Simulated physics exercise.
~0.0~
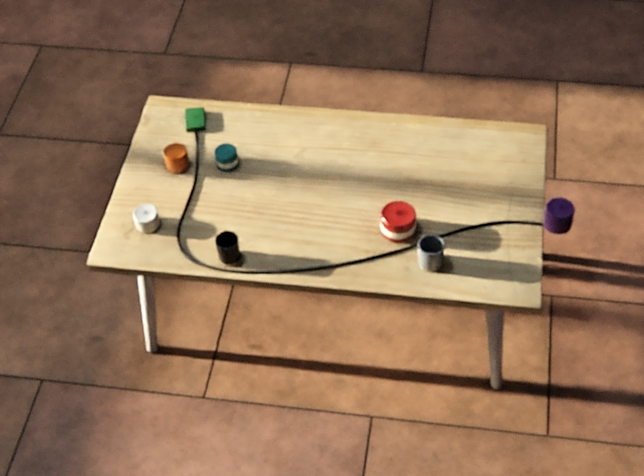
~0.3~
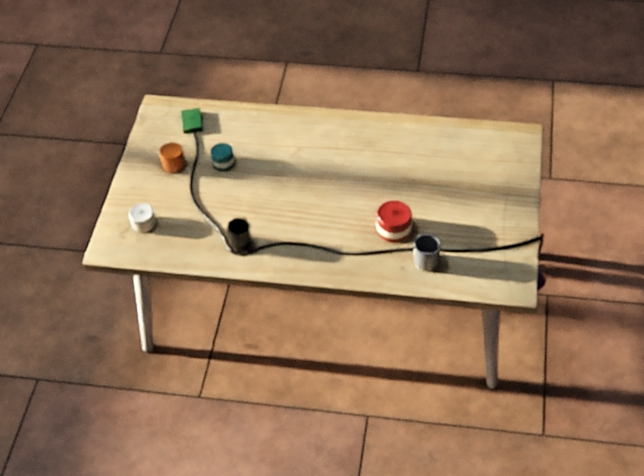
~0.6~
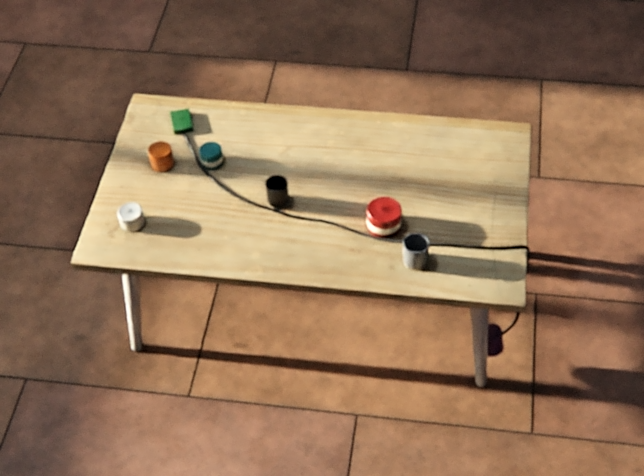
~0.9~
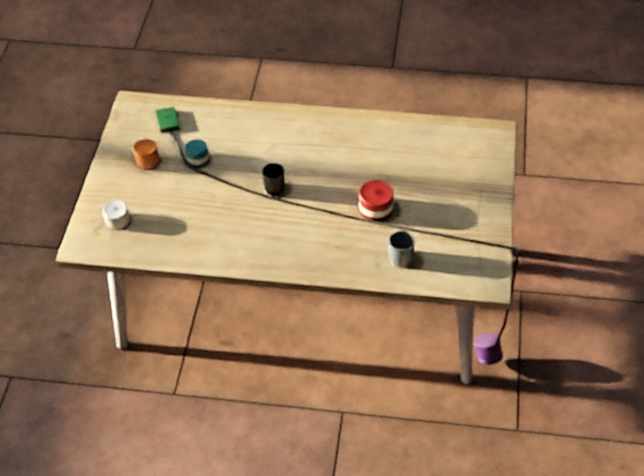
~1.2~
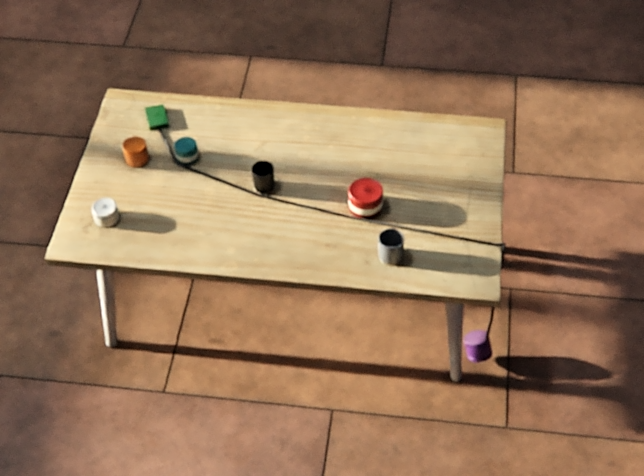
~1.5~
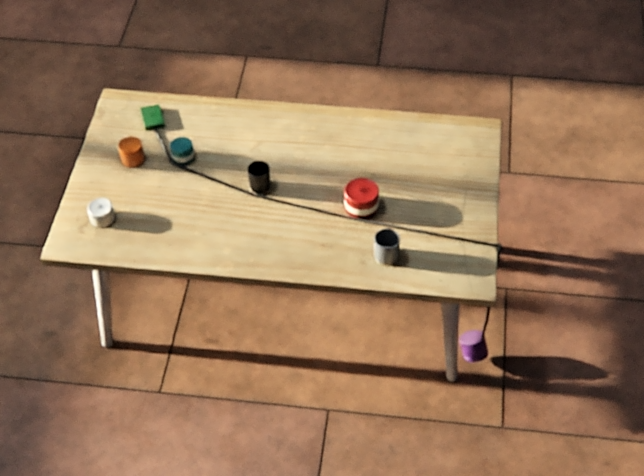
A purple speaker hangs just off the right edge of a pale wooden table, seen from above on a brown tiled floor, tied to a black cable that winds past a grey mug, a red canister and a black mug to a green phone. Orange, teal and white containers sit at the left. The speaker drops beside the table, and the tightening cable drags the black mug right and toward the back. The cable straightens, shifting the red canister slightly backward. Finally the speaker dangles below the edge, while everything else remains on the tabletop.
